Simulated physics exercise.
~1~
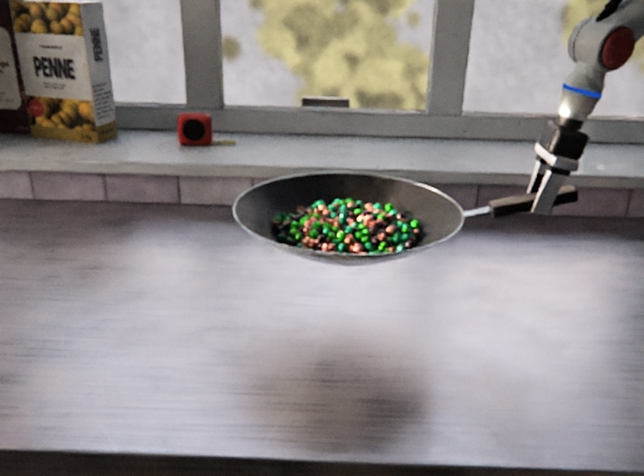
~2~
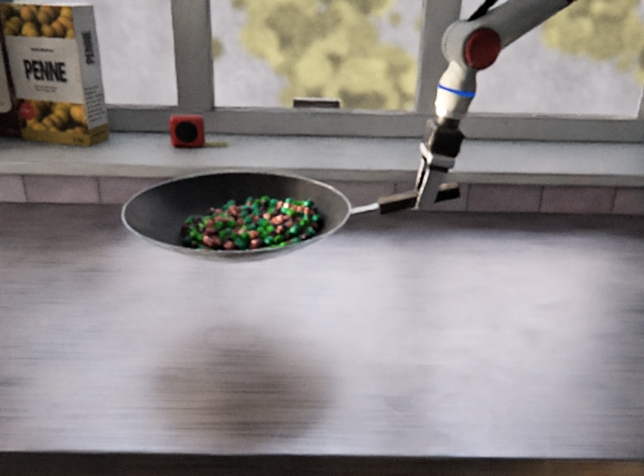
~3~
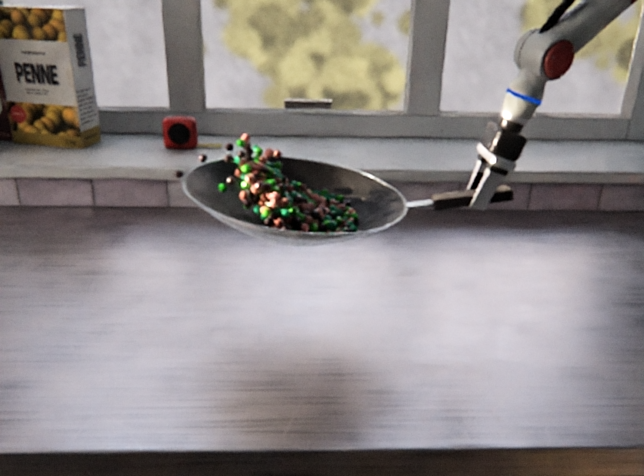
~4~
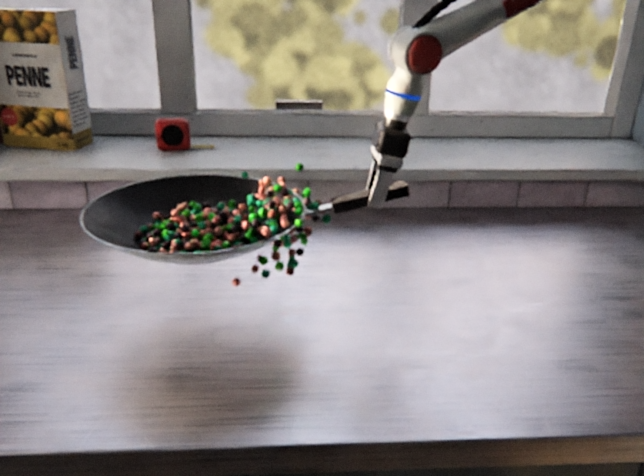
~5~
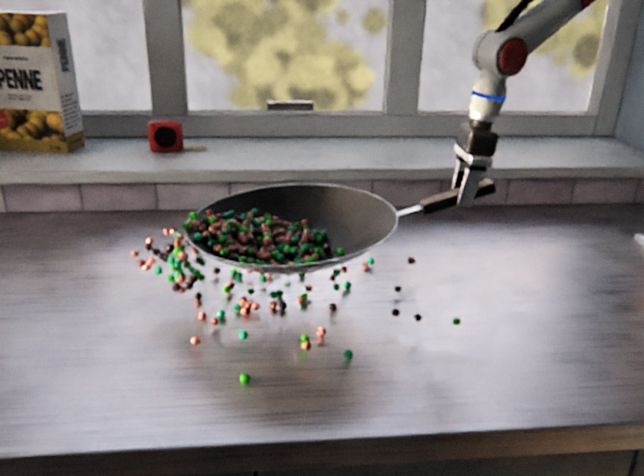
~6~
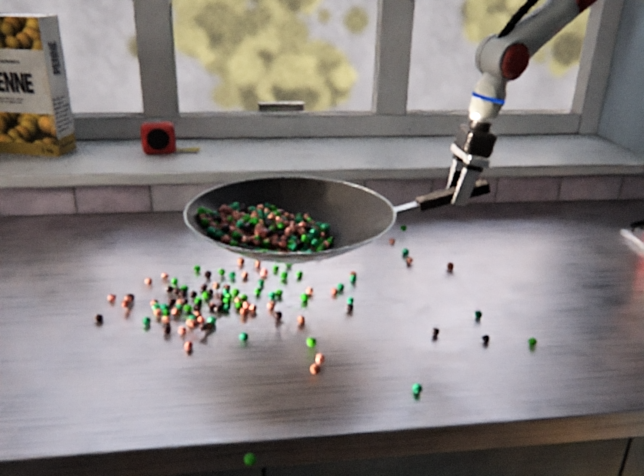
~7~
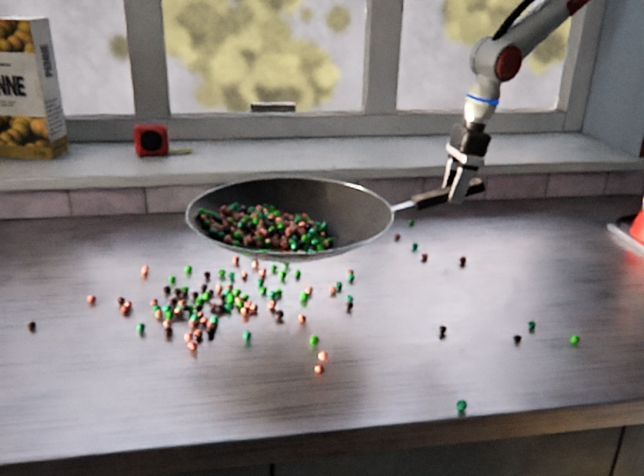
Robot arm jerking a wok of green, red and dark round sweets side to side, spilling some across the counter, most staying in.
